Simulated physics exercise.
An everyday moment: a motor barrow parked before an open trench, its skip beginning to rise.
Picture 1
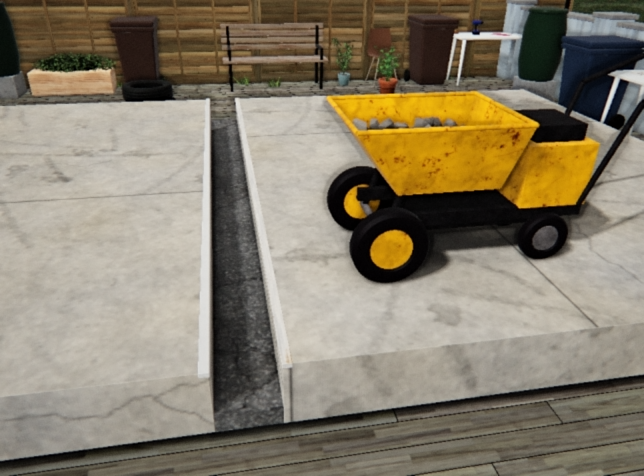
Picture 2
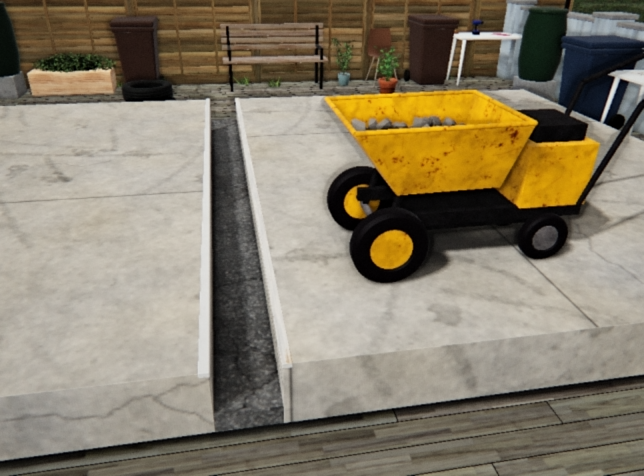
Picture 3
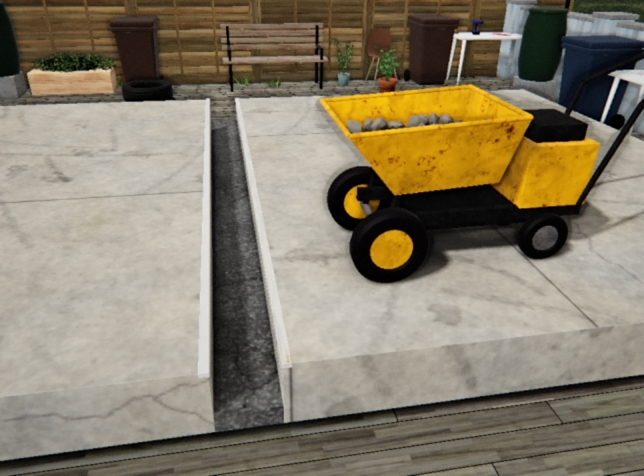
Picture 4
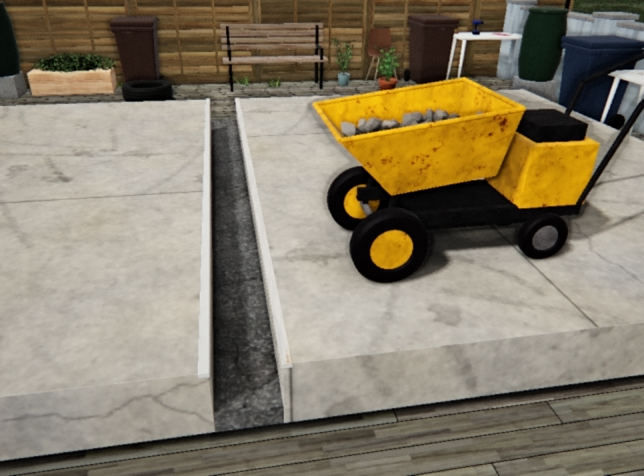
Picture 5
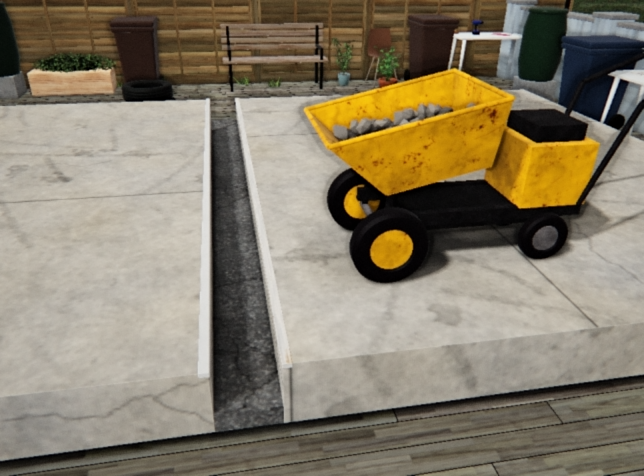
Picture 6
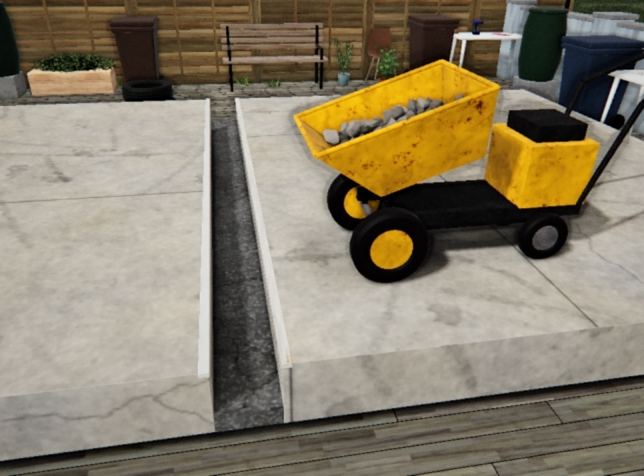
A yellow motor barrow stands still on pale slabs while its stone-filled skip tilts forward to the left.
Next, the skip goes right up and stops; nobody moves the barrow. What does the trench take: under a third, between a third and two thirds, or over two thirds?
It catches more than two thirds.
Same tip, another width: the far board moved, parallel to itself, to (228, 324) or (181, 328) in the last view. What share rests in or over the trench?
Near 70 % and 100 %.
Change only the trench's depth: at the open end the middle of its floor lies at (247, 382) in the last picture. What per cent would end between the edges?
Some 60 per cent.
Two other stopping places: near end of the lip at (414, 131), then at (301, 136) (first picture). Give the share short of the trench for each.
First some 20, then 0 per cent.
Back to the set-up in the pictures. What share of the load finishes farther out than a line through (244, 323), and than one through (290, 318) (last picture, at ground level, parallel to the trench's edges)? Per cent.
The first gives 50 %, the second 100 %.
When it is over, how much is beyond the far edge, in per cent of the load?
About 0 per cent.
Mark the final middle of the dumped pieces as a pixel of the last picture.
Roughly at (238, 284).
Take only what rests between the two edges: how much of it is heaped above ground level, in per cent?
It comes to 5 per cent or so.
Just after the last frame, skip tipped steeply; every one in the skip.
A moment on, skip tipped right over; the larger part in the skip; roughly a quarter in or heaped over the trench; just a few falling.
Further on, skip tipped right over; about a tenth in the skip; the larger part in or heaped over the trench; just a few beyond it.
When it is over, skip tipped right over; just a few in the skip; almost all in or heaped over the trench; just a few beyond it.
